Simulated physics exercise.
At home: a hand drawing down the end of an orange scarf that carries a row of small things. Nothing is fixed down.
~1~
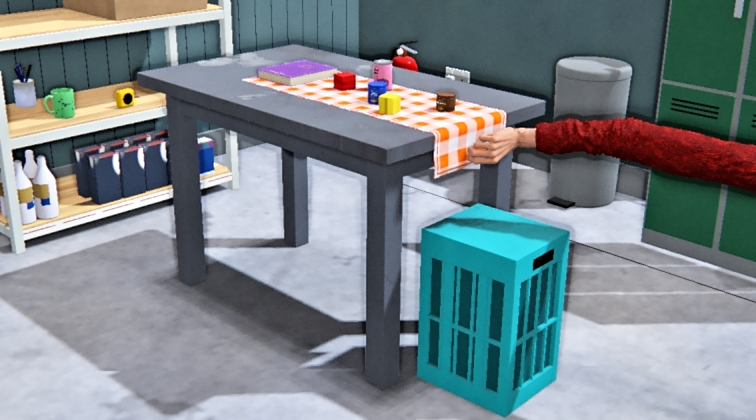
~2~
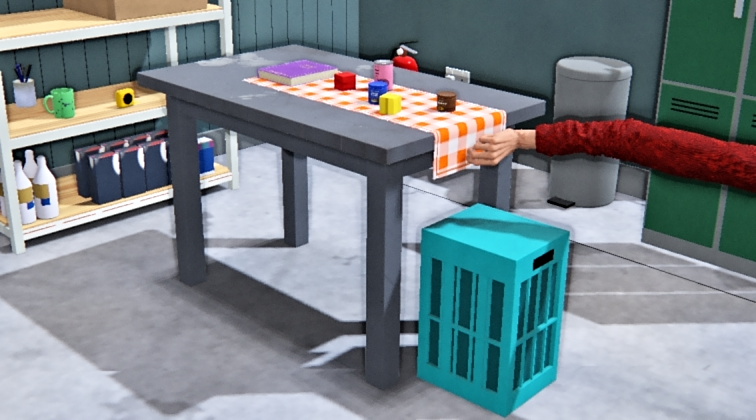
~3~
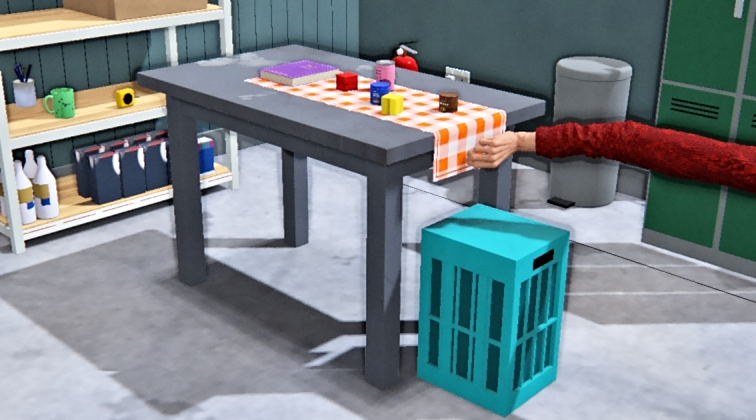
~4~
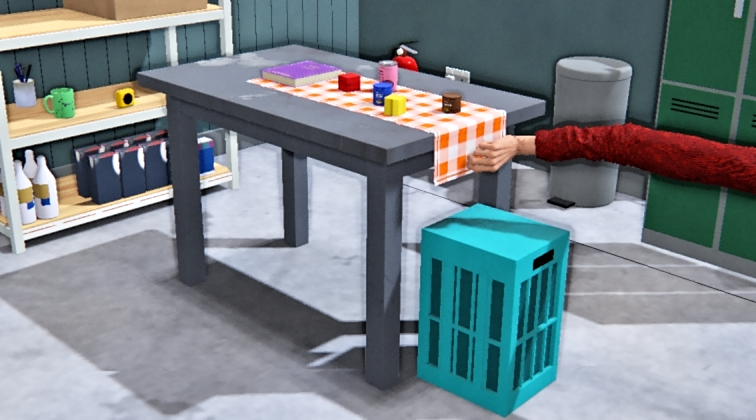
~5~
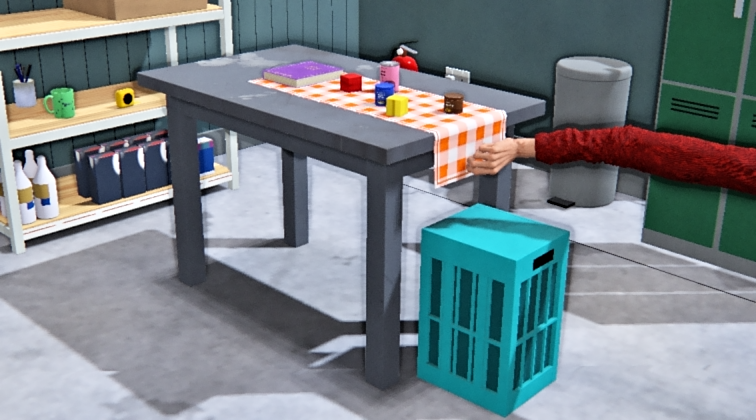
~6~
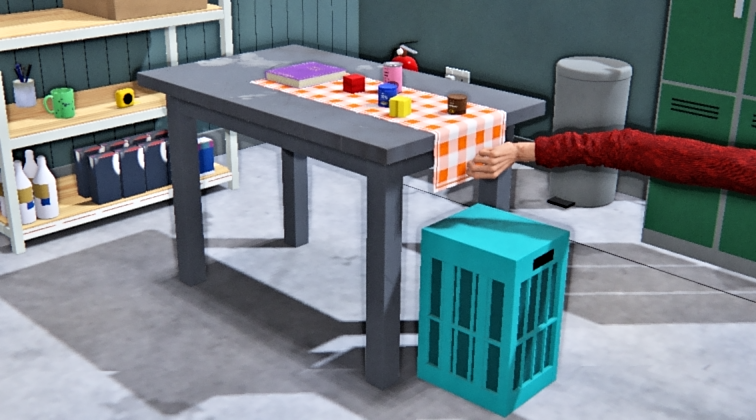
In a storeroom, a red-sleeved hand slowly drawing down the end of an orange checked cloth, small objects shifting slightly right.
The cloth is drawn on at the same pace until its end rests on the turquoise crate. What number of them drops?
The answer is one.
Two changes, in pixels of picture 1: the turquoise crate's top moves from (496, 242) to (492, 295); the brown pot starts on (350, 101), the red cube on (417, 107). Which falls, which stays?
The brown pot does not fall, the red cube tumbles off.
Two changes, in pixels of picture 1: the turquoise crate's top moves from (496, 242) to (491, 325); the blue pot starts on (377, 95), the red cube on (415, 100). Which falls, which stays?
The blue pot tumbles off, the red cube comes down.
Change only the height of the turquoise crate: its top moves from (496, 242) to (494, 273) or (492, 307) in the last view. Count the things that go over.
The count: 2 and 3.
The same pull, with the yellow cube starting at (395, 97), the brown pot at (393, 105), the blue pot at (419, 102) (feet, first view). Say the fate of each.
The yellow cube remains up; the brown pot holds on; the blue pot survives.
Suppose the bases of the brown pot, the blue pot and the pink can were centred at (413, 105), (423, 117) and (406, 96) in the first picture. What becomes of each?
The brown pot does not fall; the blue pot comes down; the pink can keeps its place on top.
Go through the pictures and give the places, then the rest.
The first picture shows hem (434, 178); brown pot (446, 93); yellow cube (390, 95); blue pot (377, 83); pink can (383, 62); red cube (345, 74); top of the crate (496, 242).
The second picture shows hem (433, 179); brown pot (447, 94).
The third picture shows hem (433, 181); yellow cube (392, 96).
The fourth picture shows hem (435, 186); blue pot (382, 85); top of the crate (496, 242).
The fifth picture shows hem (435, 188); pink can (390, 63).
The sixth picture shows hem (433, 192); brown pot (457, 96); yellow cube (401, 98); blue pot (387, 86); pink can (393, 64); red cube (354, 76).
A little later, hem near (469, 206); all still up.
Next, hem on the crate; brown pot gone.
When it is over, hem on the crate; brown pot gone. Over the edge go one.
